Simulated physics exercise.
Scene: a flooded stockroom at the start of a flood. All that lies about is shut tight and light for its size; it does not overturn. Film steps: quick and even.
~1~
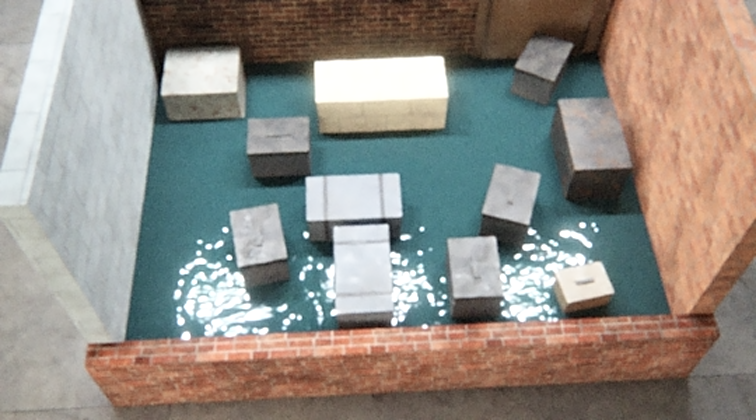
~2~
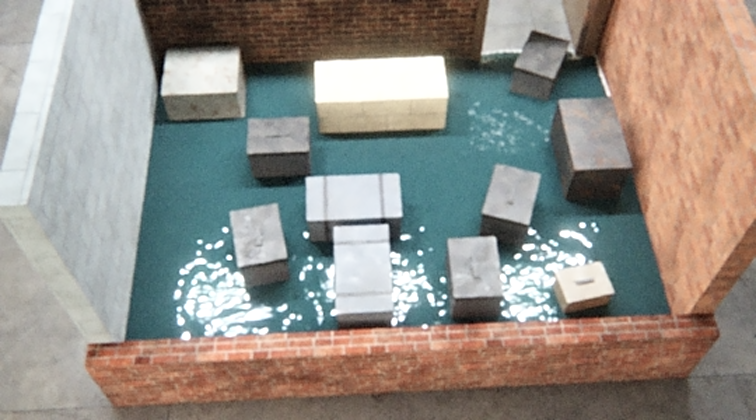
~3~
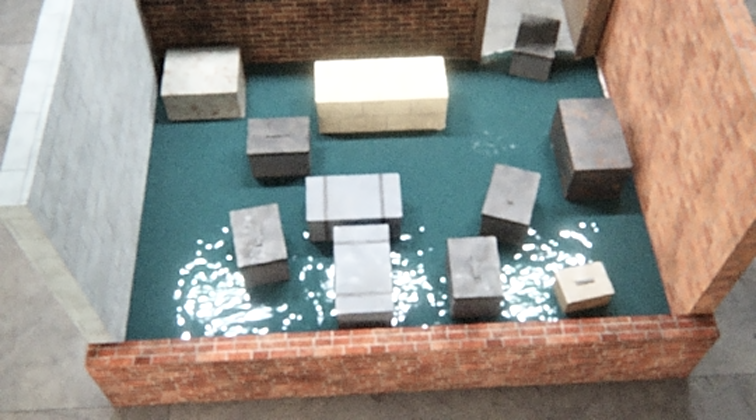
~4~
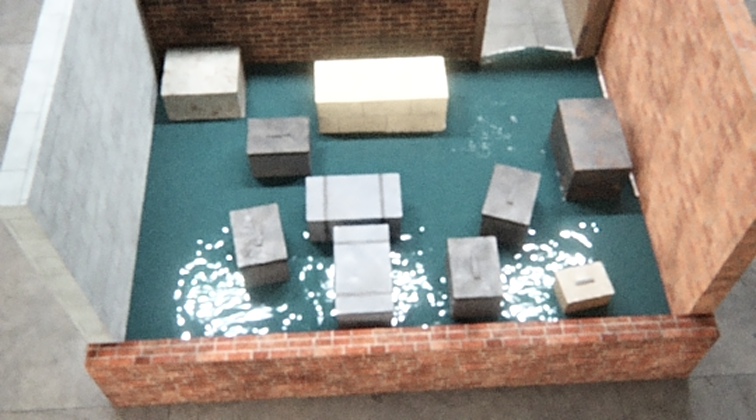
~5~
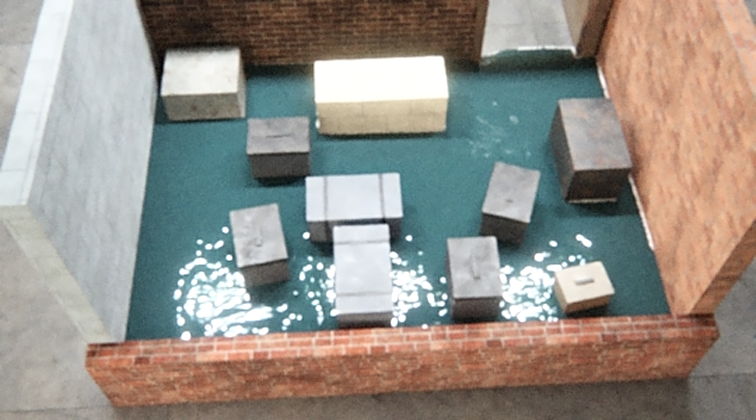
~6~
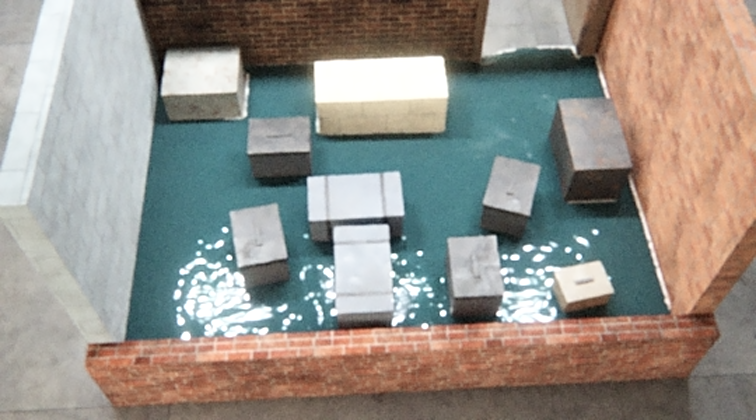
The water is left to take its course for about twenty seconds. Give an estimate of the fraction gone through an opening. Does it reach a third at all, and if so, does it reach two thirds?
Yes, but not two thirds.
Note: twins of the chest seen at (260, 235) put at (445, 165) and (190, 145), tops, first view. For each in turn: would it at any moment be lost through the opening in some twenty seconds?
Taking them in order, the first is lost through the gap and the second is remaining.
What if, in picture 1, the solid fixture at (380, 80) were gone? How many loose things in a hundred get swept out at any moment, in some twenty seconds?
Close to 50 %.
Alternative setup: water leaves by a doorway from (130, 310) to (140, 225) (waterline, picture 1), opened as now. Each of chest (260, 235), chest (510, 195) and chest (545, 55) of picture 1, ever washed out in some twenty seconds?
In sequence - departs, stays put, stays put.
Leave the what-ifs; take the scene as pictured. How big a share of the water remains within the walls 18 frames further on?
Close to 64 per cent, I think.
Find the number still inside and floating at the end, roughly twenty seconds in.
The count comes to 4.
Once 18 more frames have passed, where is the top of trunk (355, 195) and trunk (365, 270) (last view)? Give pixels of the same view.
(450, 147) and (425, 240), approximately.
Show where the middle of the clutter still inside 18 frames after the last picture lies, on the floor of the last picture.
Mean floor position: Approx. (428, 225) px, last view.
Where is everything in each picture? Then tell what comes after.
The first picture shows a chest at (512, 193) floats; a trunk at (354, 197) floats; 0 of 8 have shifted.
The second picture shows a chest at (512, 193), afloat; a trunk at (354, 197), afloat; 1 of 8 have shifted.
The third picture shows a chest at (512, 193), afloat; a trunk at (354, 197), afloat; 1 of 8 have shifted.
The fourth picture shows a chest at (512, 193) floats; a trunk at (354, 197) floats; 1 of 8 have shifted.
The fifth picture shows a chest at (512, 191) floats, close to its start; a trunk at (354, 197), afloat; 1 of 8 have shifted.
The sixth picture shows a chest at (512, 185), afloat, close to its start; a trunk at (355, 196), afloat; 2 of 8 have shifted.
A moment on, 1 of 8 are out; 7 afloat.
Next, 2 of 8 are out; 6 afloat.
Later, 3 of 8 are out; 5 afloat.
In the end, 4 of 8 are out; 4 afloat.
